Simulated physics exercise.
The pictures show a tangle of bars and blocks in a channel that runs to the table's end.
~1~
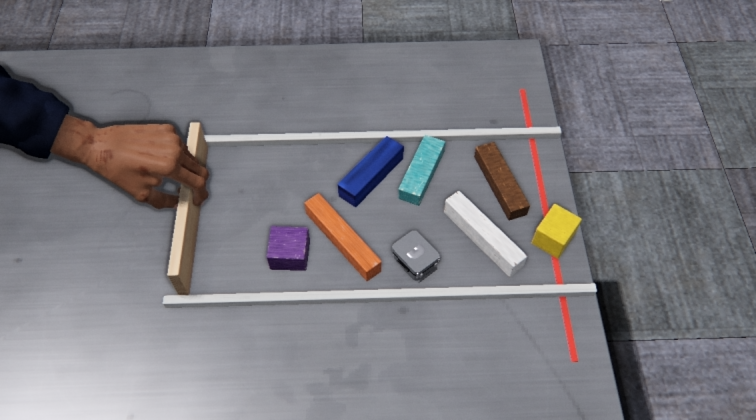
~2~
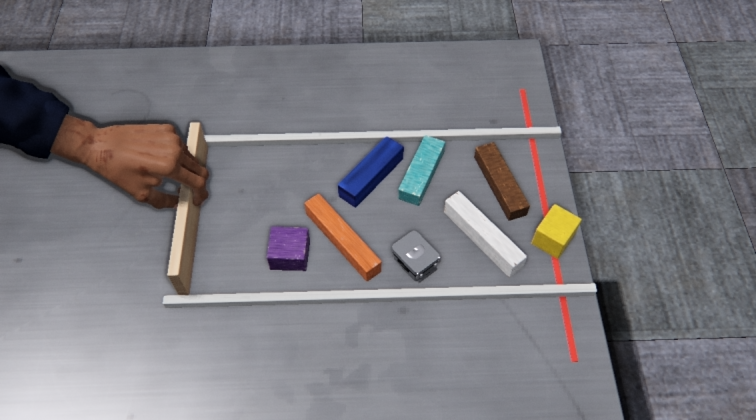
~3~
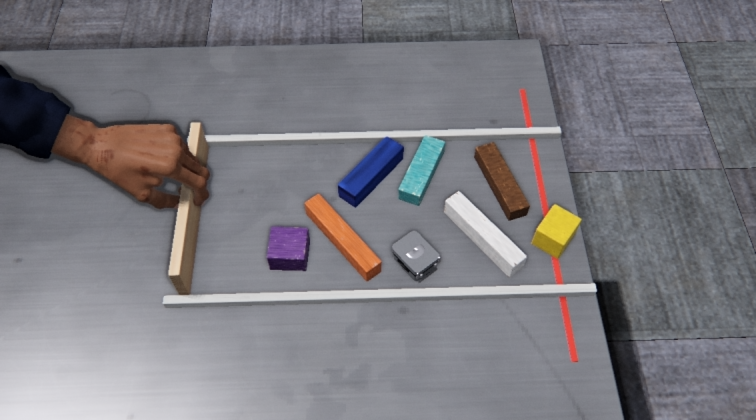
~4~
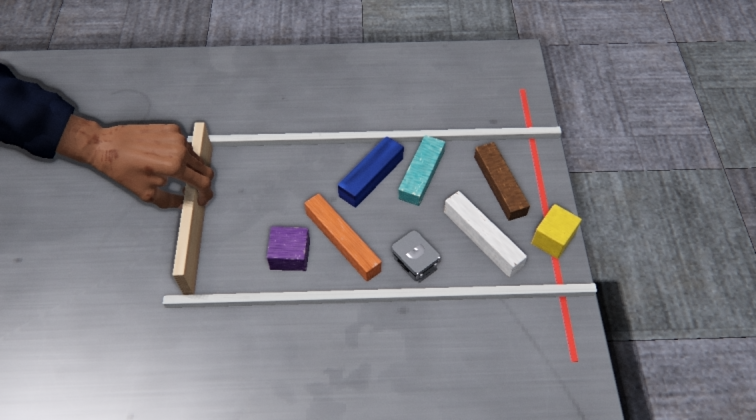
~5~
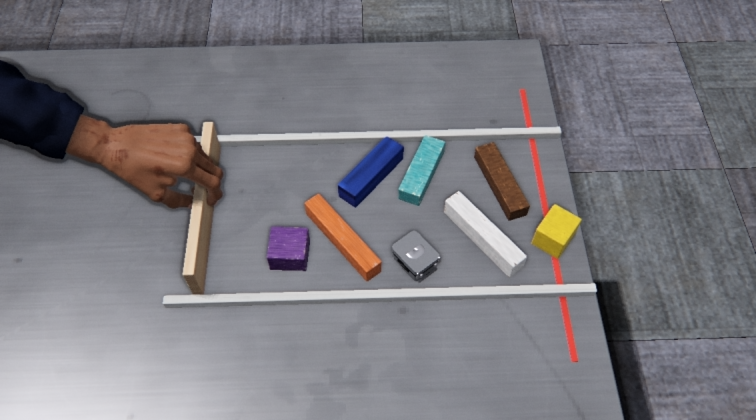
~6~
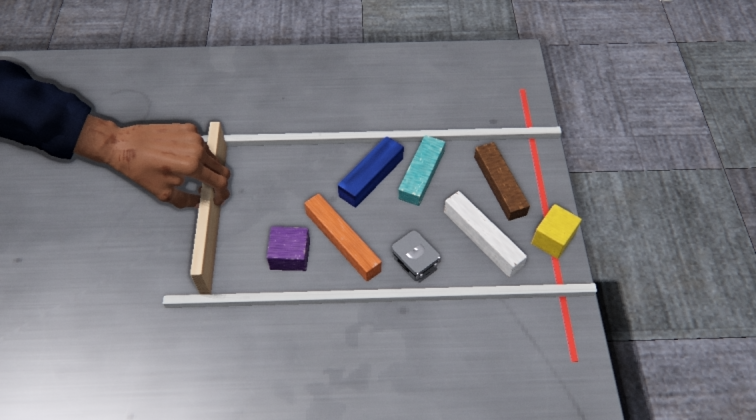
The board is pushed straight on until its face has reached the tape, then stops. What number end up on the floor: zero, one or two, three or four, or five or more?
Outcome: The number that fall off is five or more.
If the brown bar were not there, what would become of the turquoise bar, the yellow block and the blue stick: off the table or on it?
The turquoise bar is lost, the yellow block drops off, the blue stick stays on.
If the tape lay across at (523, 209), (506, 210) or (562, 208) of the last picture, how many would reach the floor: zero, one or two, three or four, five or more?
In that order: Either three or four; three to four; 5 or more.
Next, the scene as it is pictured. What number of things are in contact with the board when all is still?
That makes 2.
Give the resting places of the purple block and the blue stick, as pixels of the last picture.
Near (577, 258) and (550, 163).
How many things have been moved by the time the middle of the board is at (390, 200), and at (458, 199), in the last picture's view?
6 and 8.
Early on, none off yet; yellow block at rest near (556, 232); brown bar at rest near (501, 181); white bar at rest near (484, 233).
Finally, the number that fall off is five or more; lost, orange bar, grey case, turquoise bar, white bar, brown bar and yellow block.
